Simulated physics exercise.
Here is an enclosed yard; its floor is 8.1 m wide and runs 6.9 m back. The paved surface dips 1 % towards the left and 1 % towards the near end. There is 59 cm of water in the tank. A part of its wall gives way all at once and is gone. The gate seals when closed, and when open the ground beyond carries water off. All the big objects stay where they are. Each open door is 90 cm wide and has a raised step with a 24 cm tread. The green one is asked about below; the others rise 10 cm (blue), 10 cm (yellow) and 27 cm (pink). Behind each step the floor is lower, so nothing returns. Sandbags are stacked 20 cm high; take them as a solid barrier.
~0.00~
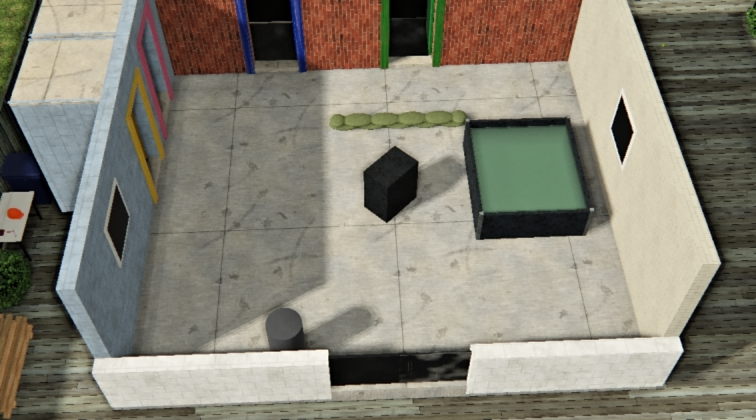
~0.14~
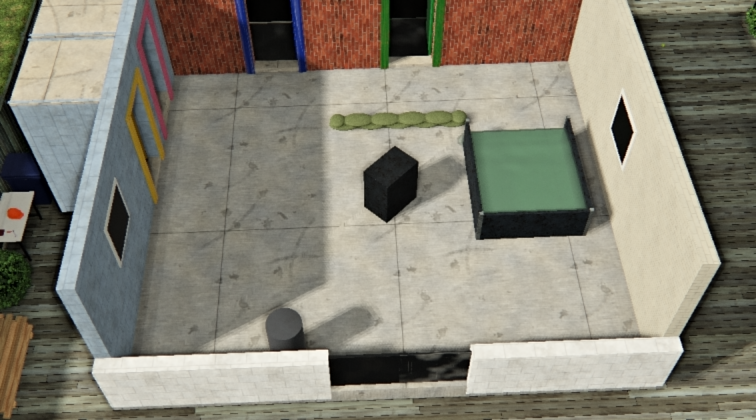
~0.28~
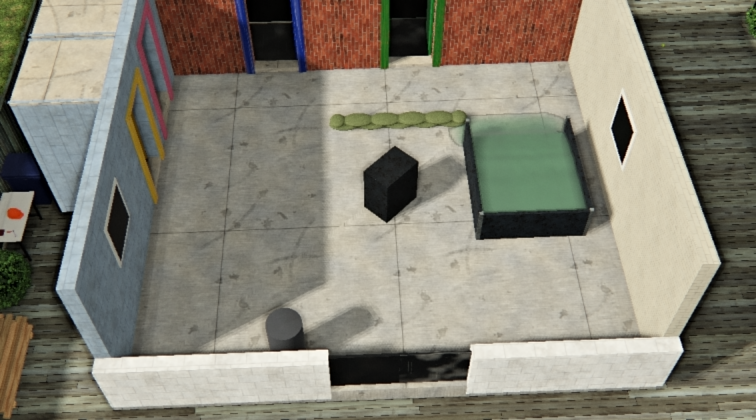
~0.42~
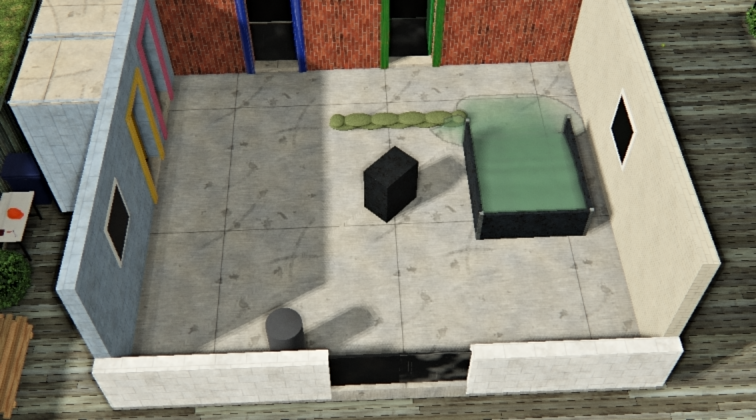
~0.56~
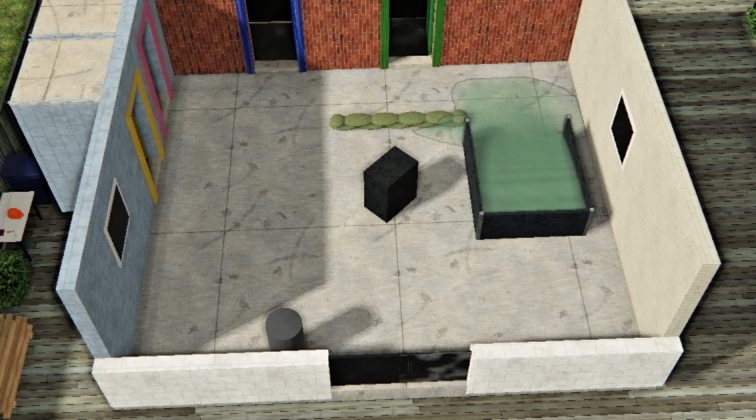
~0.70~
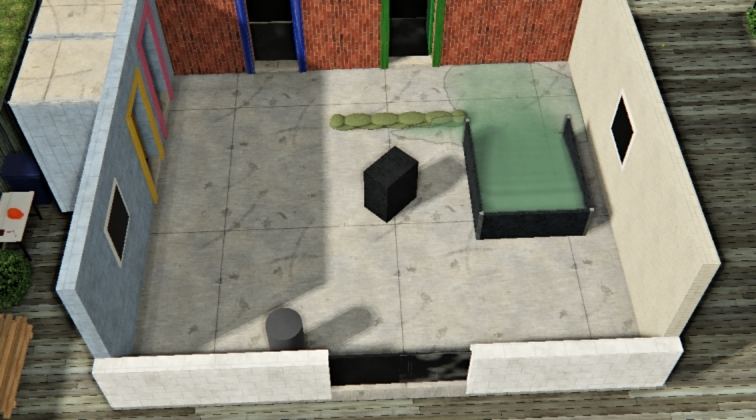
The clip shows a walled yard with a dark block, a row of sandbags and a tank of green water; the tank's far wall disappears, and water spreads across the paving toward the brick wall and behind the sandbags.
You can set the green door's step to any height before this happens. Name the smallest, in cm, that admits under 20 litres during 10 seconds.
It would have to be roughly 9.5 cm high.
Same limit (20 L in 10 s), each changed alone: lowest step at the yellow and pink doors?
About 6.5 cm at yellow and 14.0 cm at pink.
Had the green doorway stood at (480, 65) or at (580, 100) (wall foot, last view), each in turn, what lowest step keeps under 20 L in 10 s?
About 30 and 21 cm.
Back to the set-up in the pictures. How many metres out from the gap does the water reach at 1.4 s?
About 3.4 m.
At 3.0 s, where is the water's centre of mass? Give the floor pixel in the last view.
Around (483, 119).
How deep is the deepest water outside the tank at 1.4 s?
Roughly 38 cm.
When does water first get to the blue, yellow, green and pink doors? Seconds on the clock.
Blue 2.4 s, yellow 4.5 s, green 1.2 s, pink 3.8 s.
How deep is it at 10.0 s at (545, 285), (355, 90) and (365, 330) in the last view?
Roughly 1, 3 and 2 cm, in turn.
After 1.4 s water covers 15 % of the floor, deepest (38 cm) near (562, 69); 8 cm at the green door, 0 litres in over its 8 cm step.
After 3.0 s water covers 30 % of the floor, deepest (27 cm) near (499, 109); 13 cm at the green door, 17 litres in over its 8 cm step.
After 10.0 s water covers 80 % of the floor, deepest (16 cm) near (128, 385); 6 cm at the green door, 31 litres in over its 8 cm step.
At the green door as built, the water arrived by 1.2 s and peaked near 14 cm at 2.2 s.
Run again over the same 10 s with other heights there, 35 litres in over 7.5 cm, 9 litres over 12 cm. The limit of 20 litres is kept from about 9.5 cm up.
